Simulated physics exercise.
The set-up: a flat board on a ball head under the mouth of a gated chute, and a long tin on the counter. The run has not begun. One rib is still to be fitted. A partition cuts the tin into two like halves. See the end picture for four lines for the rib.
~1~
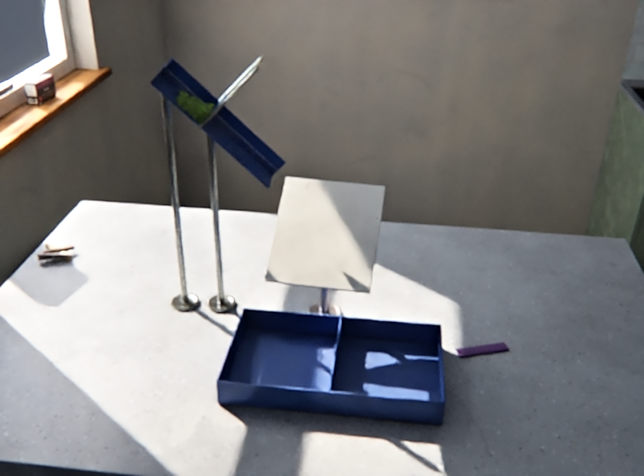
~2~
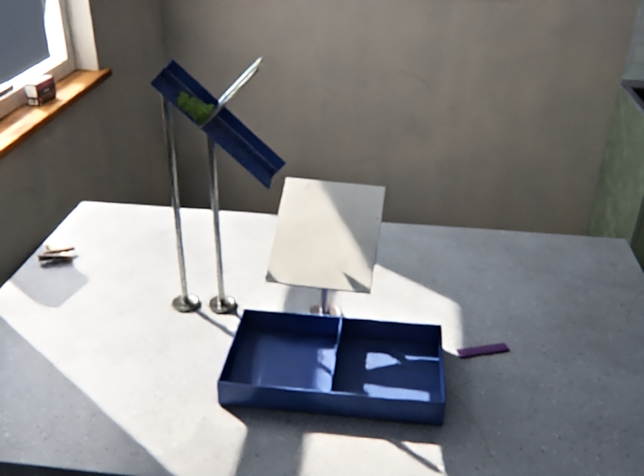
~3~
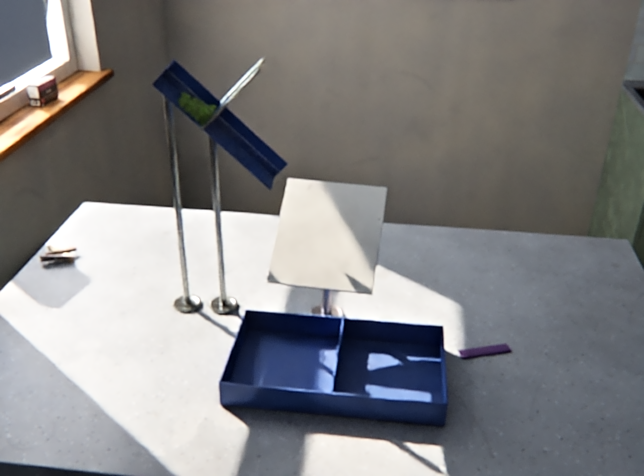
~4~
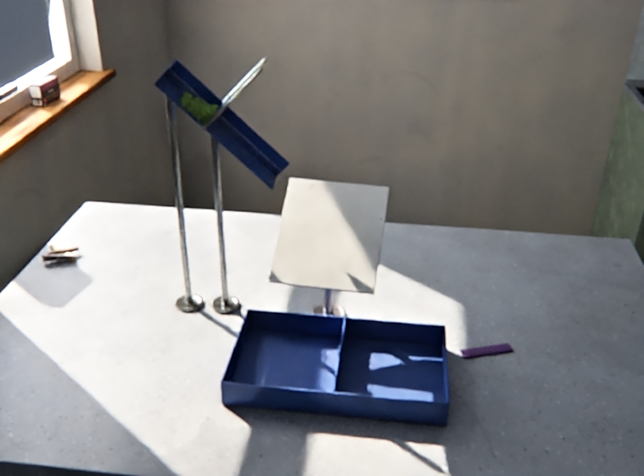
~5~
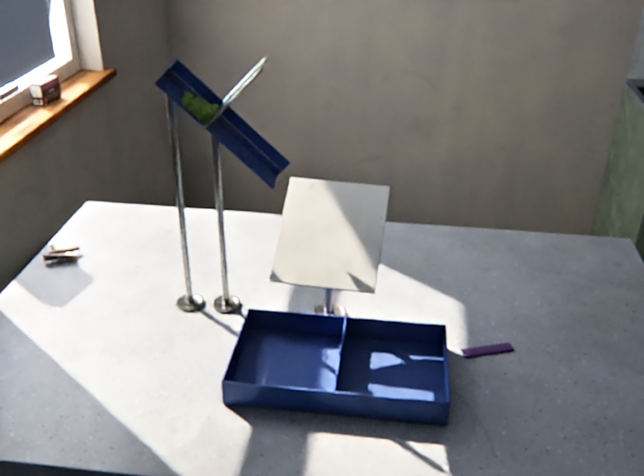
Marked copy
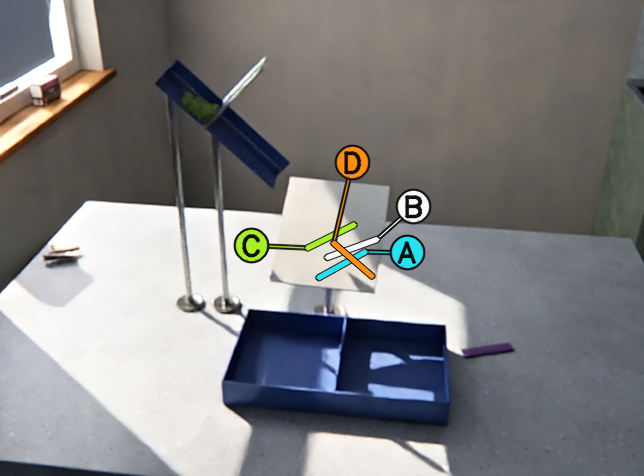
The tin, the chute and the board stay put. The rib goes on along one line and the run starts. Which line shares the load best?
Best: D.
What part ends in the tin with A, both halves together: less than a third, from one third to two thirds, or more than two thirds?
Line A gives more than two thirds.
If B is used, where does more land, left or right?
The left half.
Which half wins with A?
Left.
On the marked copy, line A from (365, 251) to (318, 277); line B from (376, 239) to (327, 257); line C from (354, 224) to (307, 248); line D from (333, 243) to (371, 276).
Choosing A, of what is caught, nearly all in the left half, a small part in the right.
Choosing B, of what is caught, nearly all in the left half, a small part in the right.
Choosing C, of what is caught, most in the left half, a small part in the right.
Choosing D, of what is caught, about half in the left half, about half in the right.
